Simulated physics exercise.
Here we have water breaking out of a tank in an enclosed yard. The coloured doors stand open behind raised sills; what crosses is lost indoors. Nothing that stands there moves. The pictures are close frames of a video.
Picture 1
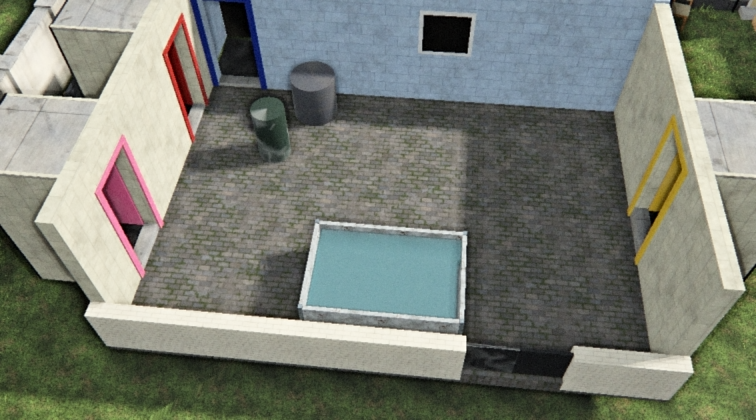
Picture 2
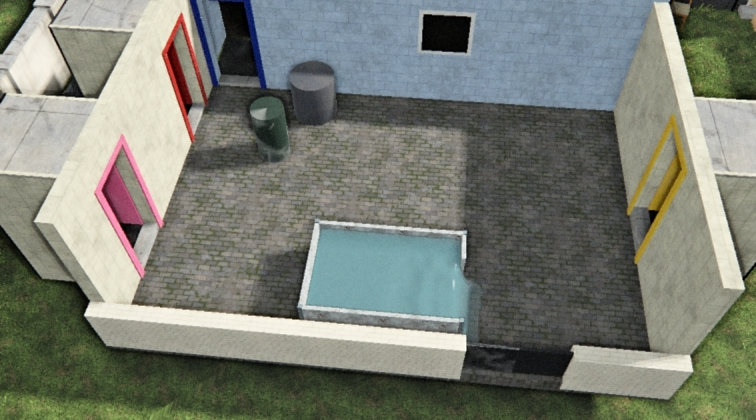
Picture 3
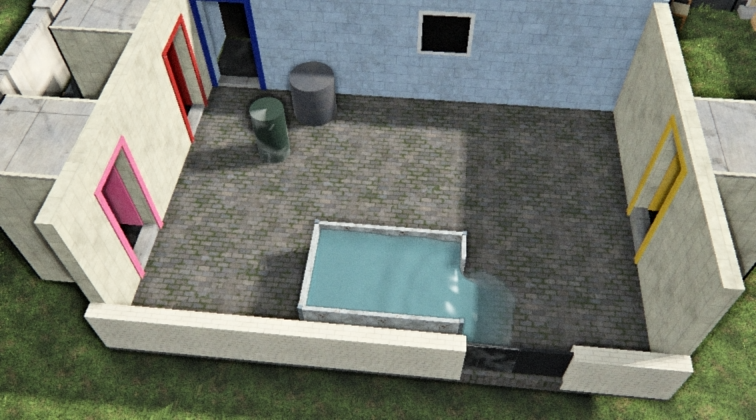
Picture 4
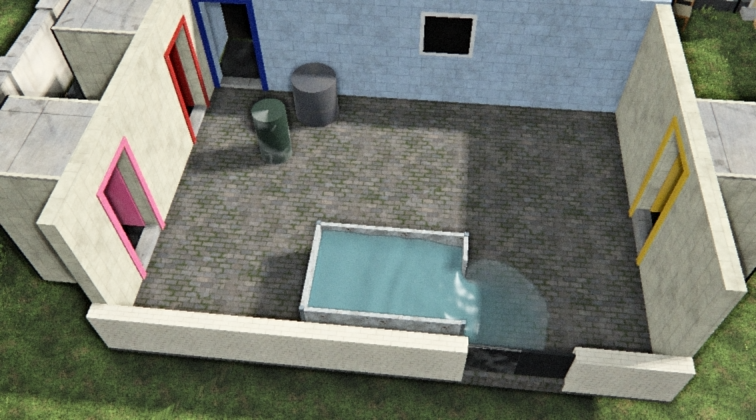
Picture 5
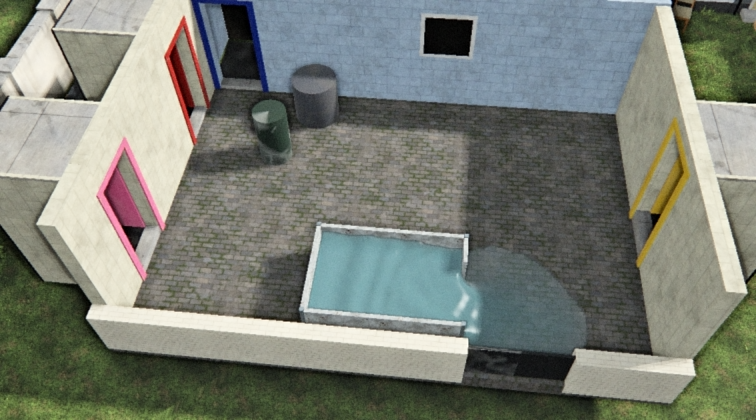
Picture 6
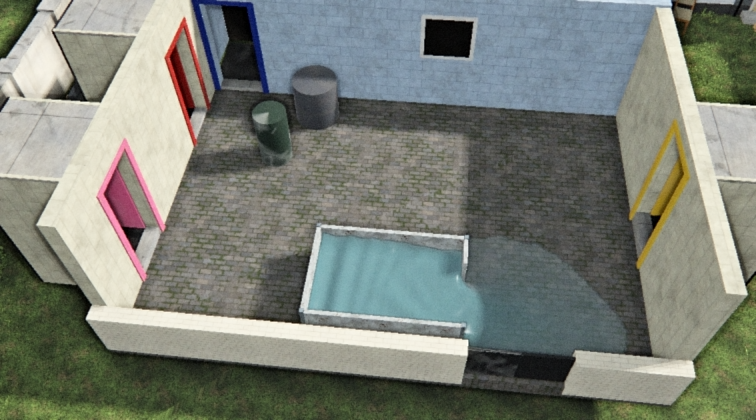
Water pouring from the right side of an open tank and fanning out across the paving of a walled yard.
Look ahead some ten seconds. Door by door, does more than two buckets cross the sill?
The blue door stays under that; the red door stays under that; the yellow door stays under that; the pink door stays under that.
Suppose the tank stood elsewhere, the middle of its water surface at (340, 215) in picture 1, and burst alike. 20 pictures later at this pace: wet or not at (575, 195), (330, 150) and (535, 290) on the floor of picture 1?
As listed: Under water, no water, covered.
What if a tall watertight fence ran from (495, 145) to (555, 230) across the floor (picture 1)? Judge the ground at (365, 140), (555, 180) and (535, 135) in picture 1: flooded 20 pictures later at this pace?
One after the other: Free of water, awash, under water.
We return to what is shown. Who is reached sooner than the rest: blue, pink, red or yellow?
The yellow-painted one.
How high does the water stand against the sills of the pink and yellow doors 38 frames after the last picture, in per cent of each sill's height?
About 0 and 40 per cent.
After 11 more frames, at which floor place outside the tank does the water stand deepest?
I would point to (654, 381).
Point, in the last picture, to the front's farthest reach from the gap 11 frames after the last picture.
Roughly at (622, 170).
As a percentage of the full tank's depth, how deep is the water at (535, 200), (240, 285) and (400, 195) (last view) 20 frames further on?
About 6, 0 and 0 per cent.
A moment on, water covers 15 % of the floor; the blue door not reached, the red door not reached, the yellow door wet at the sill, nothing in, the pink door not reached.
Next, water covers 20 % of the floor; the blue door not reached, the red door not reached, the yellow door wet at the sill, nothing in, the pink door not reached.
Then, water covers 35 % of the floor; the blue door not reached, the red door not reached, the yellow door wet at the sill, nothing in, the pink door not reached.
Later, water covers 55 % of the floor; the blue door not reached, the red door not reached, the yellow door wet at the sill, nothing in, the pink door not reached.
In the end, water covers 95 % of the floor; the blue door wet at the sill, nothing in, the red door wet at the sill, nothing in, the yellow door wet at the sill, nothing in, the pink door wet at the sill, nothing in.
